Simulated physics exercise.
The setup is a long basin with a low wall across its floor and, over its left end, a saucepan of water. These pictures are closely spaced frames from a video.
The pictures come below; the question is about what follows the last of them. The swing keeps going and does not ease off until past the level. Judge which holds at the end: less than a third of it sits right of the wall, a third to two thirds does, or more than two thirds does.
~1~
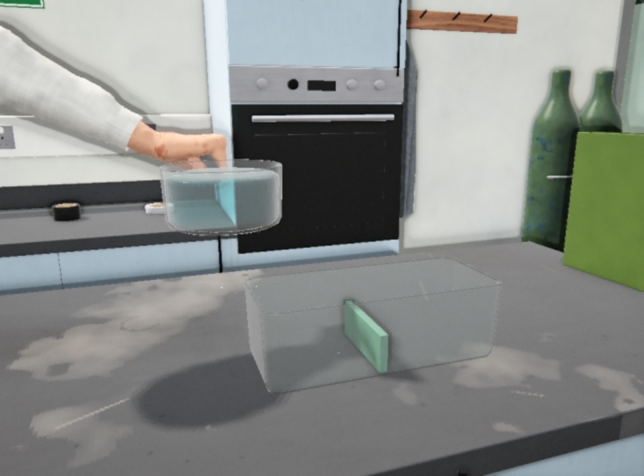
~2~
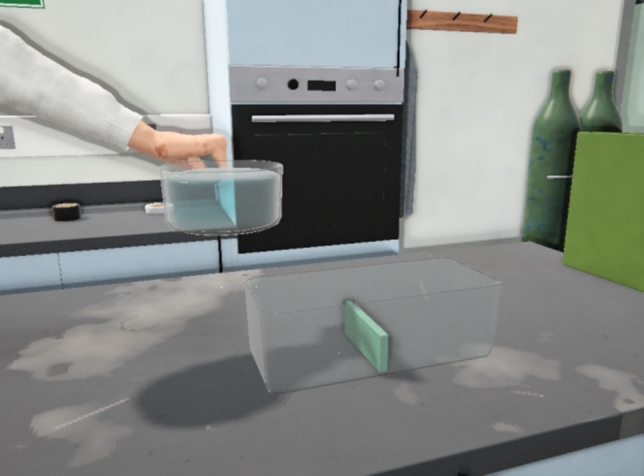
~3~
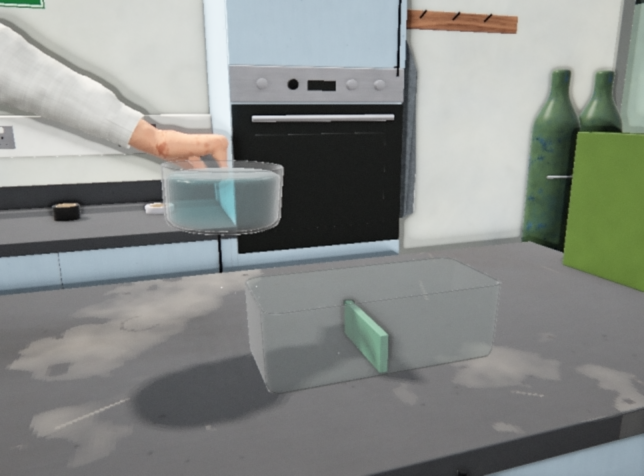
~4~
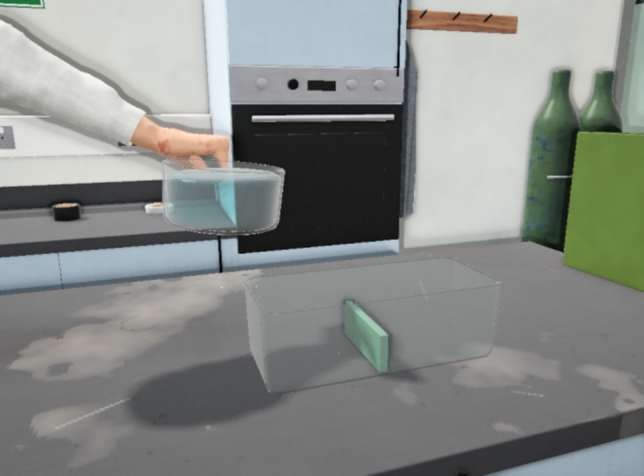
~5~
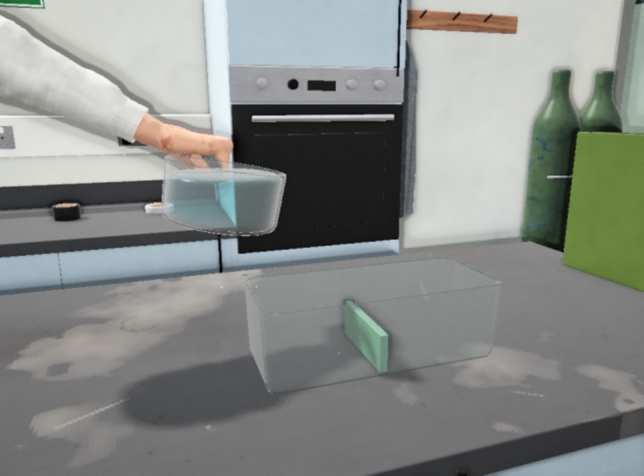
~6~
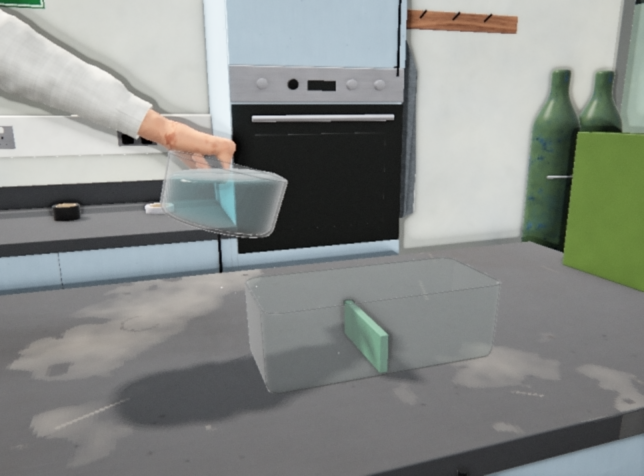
The share right of the wall is left smaller than one third.
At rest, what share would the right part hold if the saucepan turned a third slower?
I'd say close to 5 %.
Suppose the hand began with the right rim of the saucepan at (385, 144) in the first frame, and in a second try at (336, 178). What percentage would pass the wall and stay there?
It comes to 95 % the first time and 55 % the second.
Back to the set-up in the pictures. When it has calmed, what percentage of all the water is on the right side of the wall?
Some 5 per cent.
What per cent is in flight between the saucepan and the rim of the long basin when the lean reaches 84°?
Close to 40 in a hundred.
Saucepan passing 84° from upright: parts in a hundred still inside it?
35 in a hundred.
A moment on, the saucepan is tipped on its side and 36 per cent is still to pour, 23 is left of the wall and 0 right of it.
Next, the saucepan is tipped right over and 3 per cent is still to pour, 84 is left of the wall and 2 right of it.
Then the saucepan is tipped right over and 0 per cent is still to pour, 91 is left of the wall and 7 right of it.
Later the saucepan is tipped right over and 0 per cent is still to pour, 91 is left of the wall and 7 right of it.
Finally, 91 per cent lies left of the wall, 7 right of it and 3 outside.
